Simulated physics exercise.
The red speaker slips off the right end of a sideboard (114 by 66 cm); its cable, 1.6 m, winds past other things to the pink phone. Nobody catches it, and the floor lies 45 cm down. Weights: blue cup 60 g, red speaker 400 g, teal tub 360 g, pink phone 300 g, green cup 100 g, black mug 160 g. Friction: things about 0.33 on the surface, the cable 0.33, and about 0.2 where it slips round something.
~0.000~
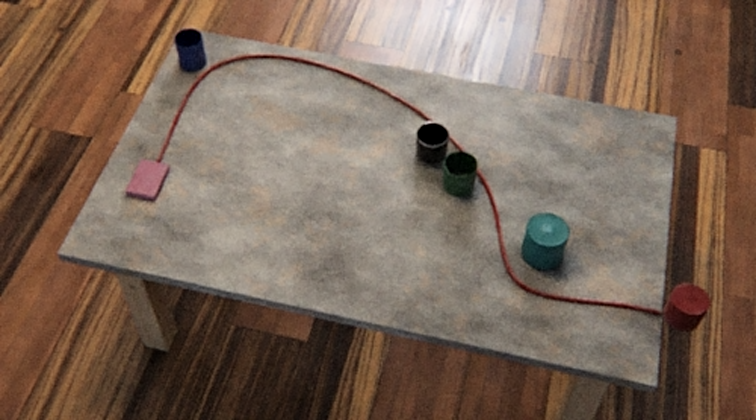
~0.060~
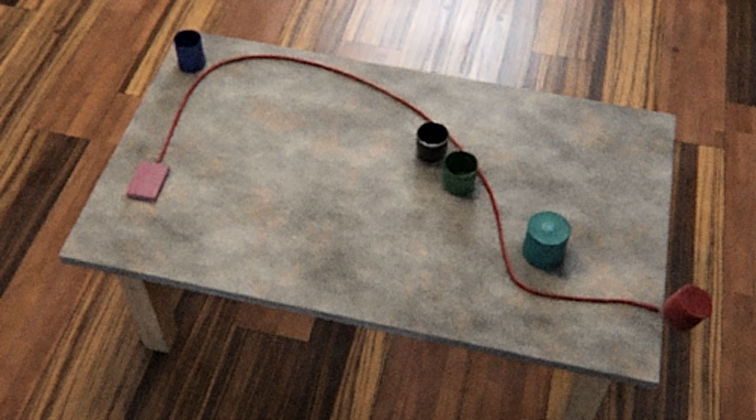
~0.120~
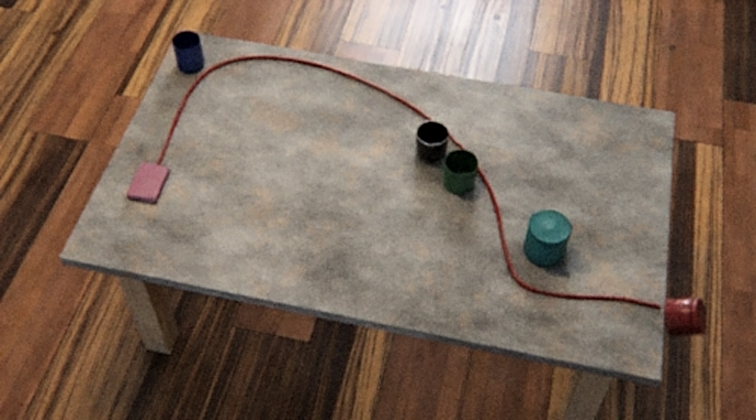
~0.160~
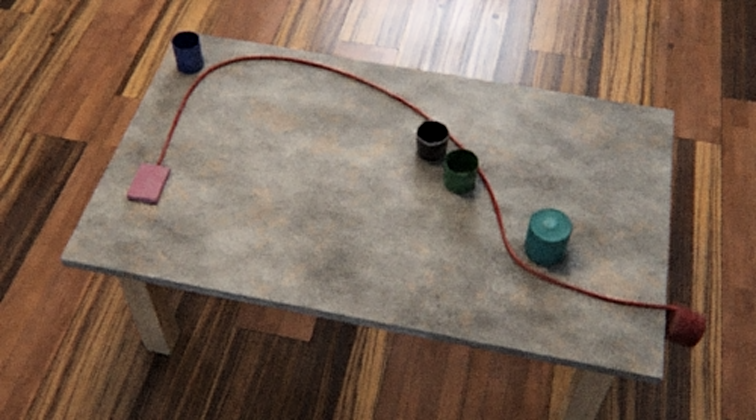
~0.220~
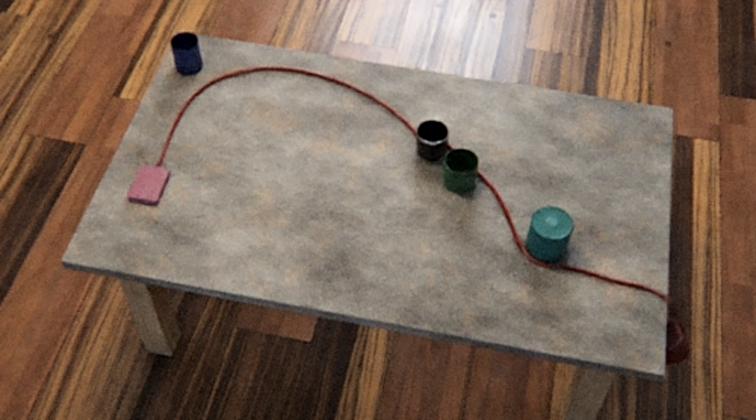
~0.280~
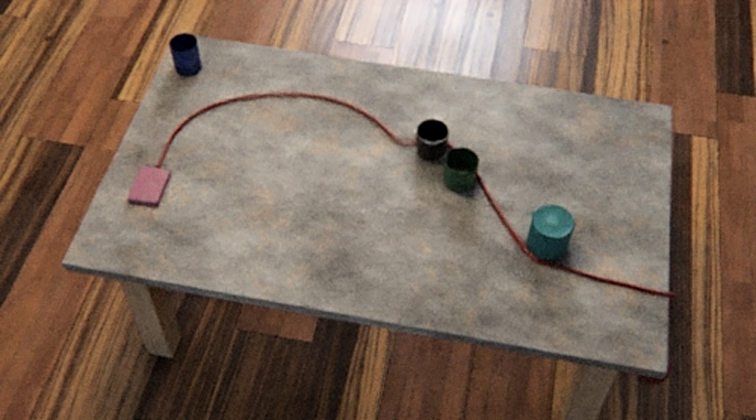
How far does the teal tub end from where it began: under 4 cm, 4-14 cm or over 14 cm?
Result: Teal tub barely shifts.
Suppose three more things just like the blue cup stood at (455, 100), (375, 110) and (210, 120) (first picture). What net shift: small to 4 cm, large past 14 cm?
In that order: Small, large, large.
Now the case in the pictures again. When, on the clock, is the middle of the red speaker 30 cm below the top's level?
About: 0.32 s.
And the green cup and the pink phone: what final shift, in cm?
About: Green cup 0 cm, pink phone 4 cm.
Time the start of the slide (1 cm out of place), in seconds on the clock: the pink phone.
About: Pink phone 0.42 s.
At 0.5 s, the cable's tail end at (185, 179); black mug 5 cm off its start, pink phone 3 cm off its start, red speaker over the edge.
At 0.7 s, the cable's tail end at (185, 179); black mug 5 cm off its start, pink phone 3 cm off its start, red speaker over the edge.
At 1.0 s, the cable's tail end at (185, 179); black mug 5 cm off its start at (426, 149), pink phone 3 cm off its start at (164, 185), red speaker over the edge.
At 1.2 s, the cable's tail end at (185, 179); black mug 5 cm off its start, pink phone 3 cm off its start, red speaker over the edge.
At 2.4 s, the cable's tail end at (185, 179); teal tub 0 cm off its start at (554, 221), black mug 5 cm off its start at (426, 149), pink phone 3 cm off its start at (164, 185), red speaker over the edge.
